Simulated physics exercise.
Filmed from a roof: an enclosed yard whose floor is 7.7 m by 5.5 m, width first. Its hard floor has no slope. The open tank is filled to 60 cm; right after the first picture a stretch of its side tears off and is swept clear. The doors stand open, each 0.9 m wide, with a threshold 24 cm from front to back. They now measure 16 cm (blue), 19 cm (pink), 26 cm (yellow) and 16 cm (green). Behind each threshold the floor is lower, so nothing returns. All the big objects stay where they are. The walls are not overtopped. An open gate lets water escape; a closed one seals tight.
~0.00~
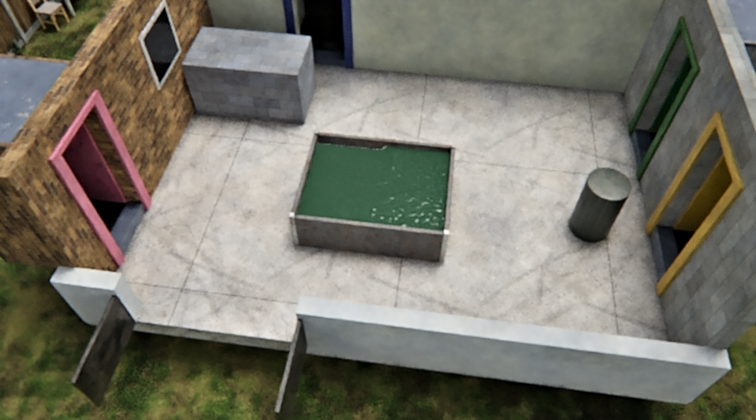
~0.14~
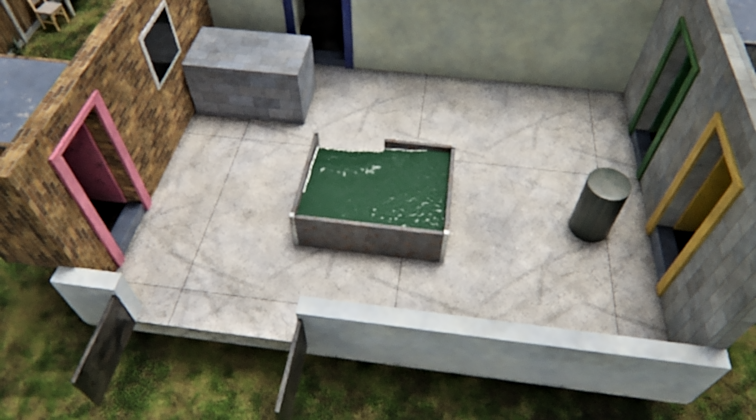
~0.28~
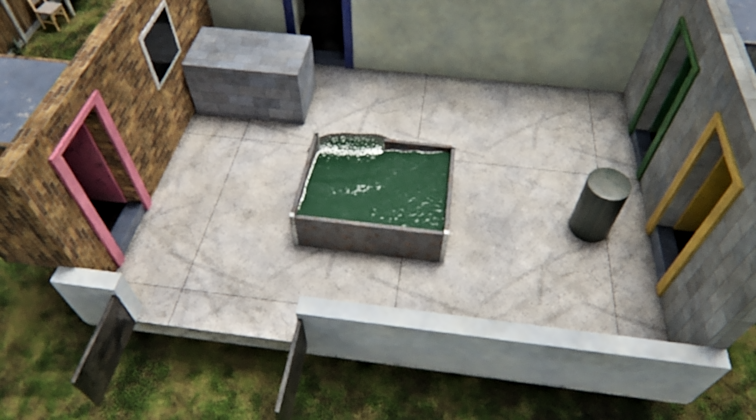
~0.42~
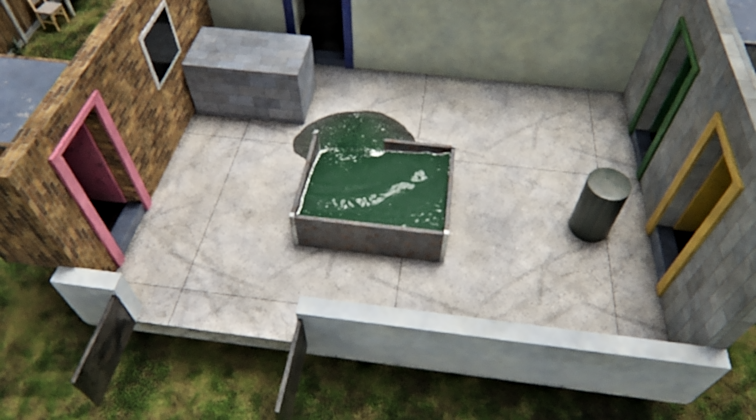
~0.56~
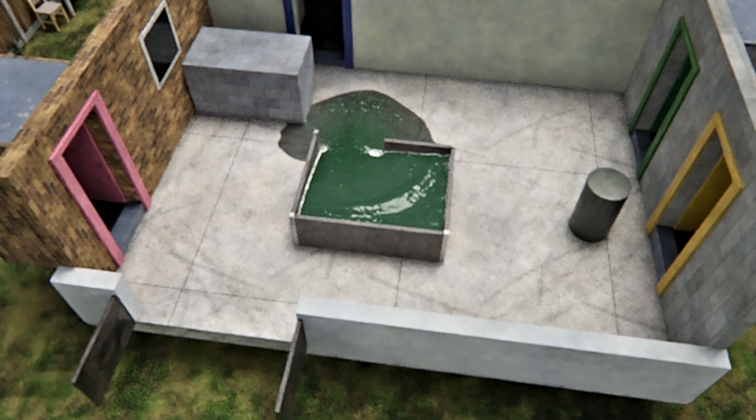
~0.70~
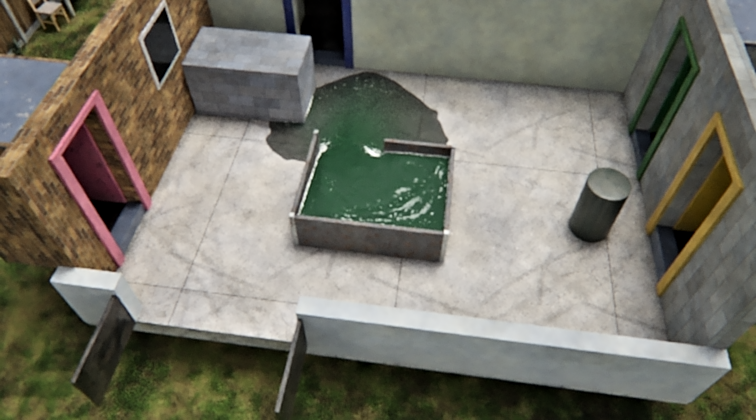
In a walled yard with open doorways, green water sat still in an open tank until part of its far side broke away, and water poured out, spreading a dark puddle across the floor behind it.
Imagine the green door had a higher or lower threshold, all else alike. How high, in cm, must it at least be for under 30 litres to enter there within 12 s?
At least 7 cm or so.
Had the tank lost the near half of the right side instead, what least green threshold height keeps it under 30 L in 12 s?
Some 6.5 cm.
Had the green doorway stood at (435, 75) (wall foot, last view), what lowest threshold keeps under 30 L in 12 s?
About 12.0 cm.
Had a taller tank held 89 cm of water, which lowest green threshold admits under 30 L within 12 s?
About 11.0 cm.
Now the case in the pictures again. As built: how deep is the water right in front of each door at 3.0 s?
In cm: Blue 22, pink 1, yellow 0, green 0.
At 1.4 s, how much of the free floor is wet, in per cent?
About 20 per cent.
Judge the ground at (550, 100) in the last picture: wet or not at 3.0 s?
It is flooded.
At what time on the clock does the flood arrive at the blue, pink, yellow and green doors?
Arrival: Blue 0.9 s, pink 3.0 s, yellow 5.0 s, green 3.6 s.
After 1.4 s water covers 20 % of the floor, deepest (32 cm) near (330, 68); it has not reached the green door.
After 3.0 s water covers 35 % of the floor, deepest (24 cm) near (330, 68); it has not reached the green door.
After 12.0 s water covers 90 % of the floor, deepest (9 cm) near (509, 352); 8 cm at the green door, 0 litres in over its 16 cm threshold.
At the green door as built, the water arrived by 3.6 s and peaked near 11 cm at 4.2 s.
Run again over the same 12 s with other heights there, 47 litres in over 6 cm, 14 litres over 8 cm. The limit of 30 litres is kept from about 7 cm up.
